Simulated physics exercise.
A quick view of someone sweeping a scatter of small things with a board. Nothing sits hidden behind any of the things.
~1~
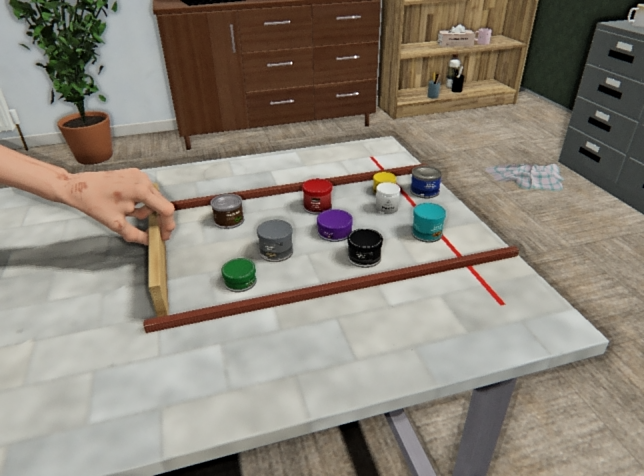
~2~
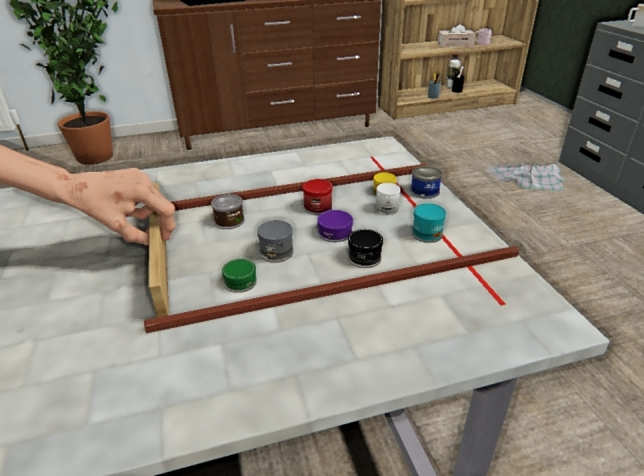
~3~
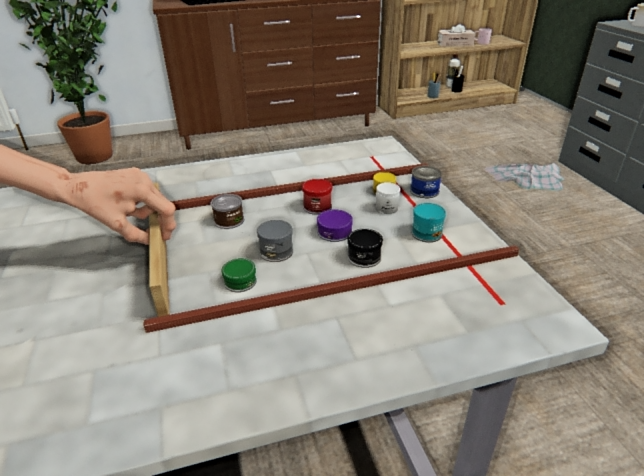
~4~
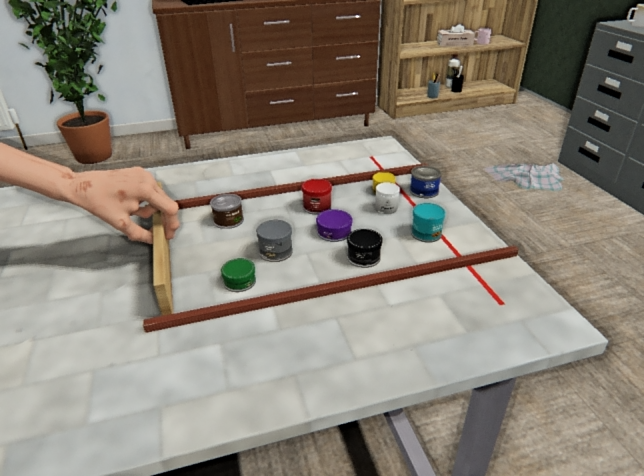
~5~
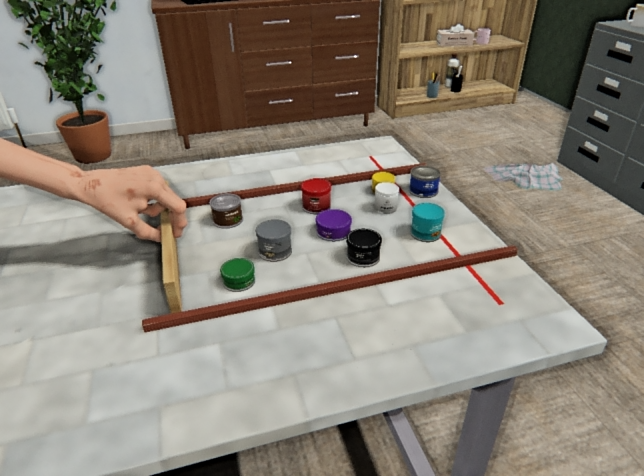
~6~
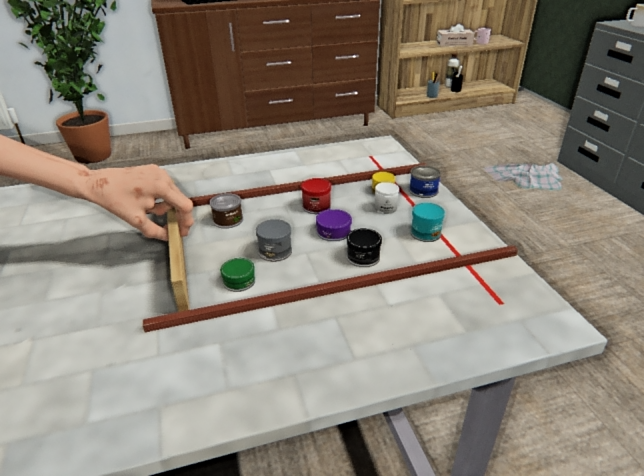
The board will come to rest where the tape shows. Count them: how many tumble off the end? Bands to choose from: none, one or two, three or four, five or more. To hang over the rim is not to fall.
Final answer: One or two.
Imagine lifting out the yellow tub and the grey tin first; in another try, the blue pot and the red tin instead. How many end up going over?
The first removal gives 1, the second gives 0.
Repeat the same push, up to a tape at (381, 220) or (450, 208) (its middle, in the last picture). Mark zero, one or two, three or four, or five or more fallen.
First none at all, second five or more.
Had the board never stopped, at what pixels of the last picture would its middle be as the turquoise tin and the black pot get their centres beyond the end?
Approx. (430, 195) / approx. (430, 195) for the other.
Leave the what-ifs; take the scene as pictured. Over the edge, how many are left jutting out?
4 overhanging.
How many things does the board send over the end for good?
Count of fallen: 1.
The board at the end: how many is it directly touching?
Count: 4.
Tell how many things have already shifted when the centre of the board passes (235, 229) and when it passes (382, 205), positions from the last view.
The count reaches 2 first and 10 second.
A little later, none off yet; blue pot at rest near (425, 181); turquoise tin at rest near (427, 222); yellow tub at rest near (383, 184).
Next, none off yet; blue pot at rest near (425, 181); turquoise tin at rest near (427, 222); yellow tub moving near (390, 182).
When it is over, the number that fall off is one or two; down, blue pot.
